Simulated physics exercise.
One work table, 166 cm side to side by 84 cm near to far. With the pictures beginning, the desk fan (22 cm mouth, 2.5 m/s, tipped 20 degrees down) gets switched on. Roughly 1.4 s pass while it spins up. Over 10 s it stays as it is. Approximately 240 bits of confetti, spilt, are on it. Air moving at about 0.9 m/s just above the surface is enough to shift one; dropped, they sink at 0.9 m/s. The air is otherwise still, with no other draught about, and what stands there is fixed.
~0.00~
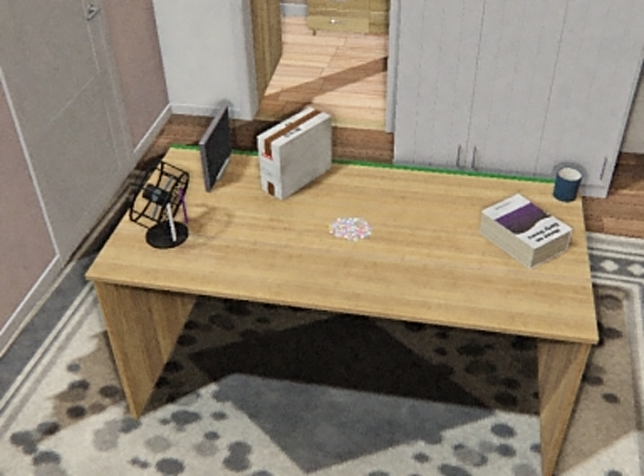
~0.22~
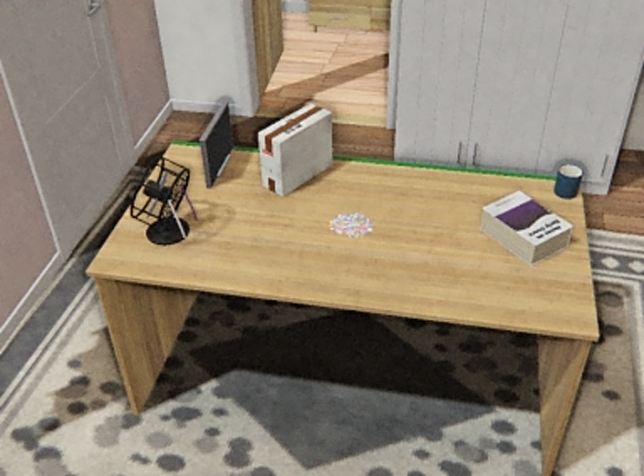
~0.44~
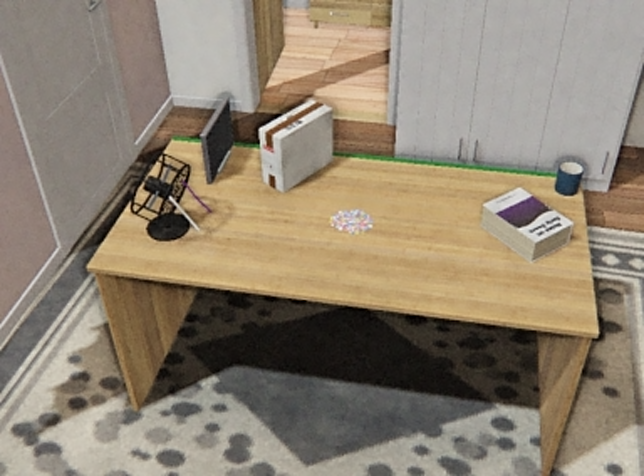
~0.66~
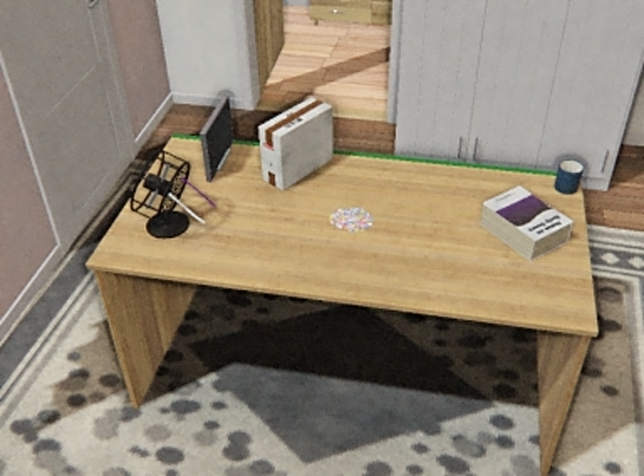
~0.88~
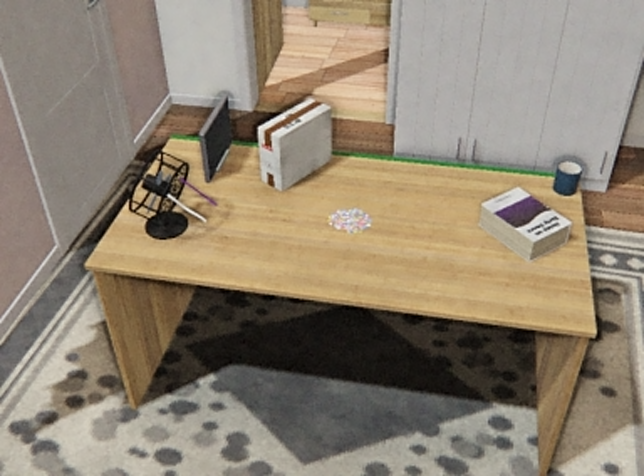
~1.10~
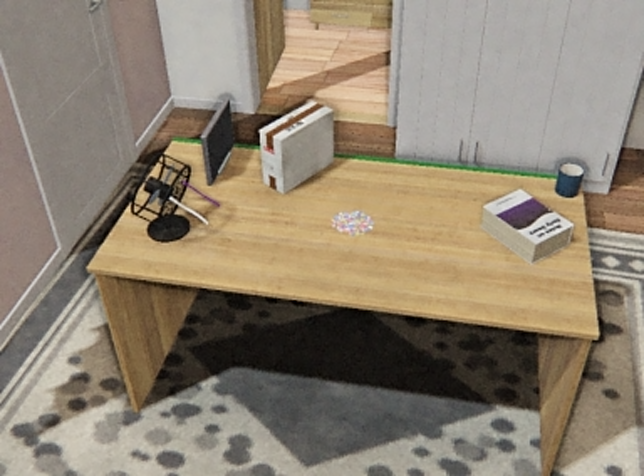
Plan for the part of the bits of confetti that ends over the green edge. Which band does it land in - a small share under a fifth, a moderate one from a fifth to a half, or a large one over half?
It lands in the moderate band.
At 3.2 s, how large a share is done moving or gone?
Close to 60 % of them.
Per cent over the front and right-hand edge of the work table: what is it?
About 0 % front, about 30 % right-hand.
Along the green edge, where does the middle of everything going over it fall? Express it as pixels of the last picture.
I'd put my finger close to (550, 175).
After 2.0 s the count stands so, 0 % are over the green edge; the middle of those still in play is near (515, 199).
After 3.2 s the count stands so, 30 % are over the green edge; the middle of those still in play is near (558, 195).
After 5.5 s the count stands so, 32 % are over the green edge; the middle of those still in play is near (558, 195).
After 10.0 s, at the end, 37 % are over the green edge; the middle of those still in play is near (558, 195).
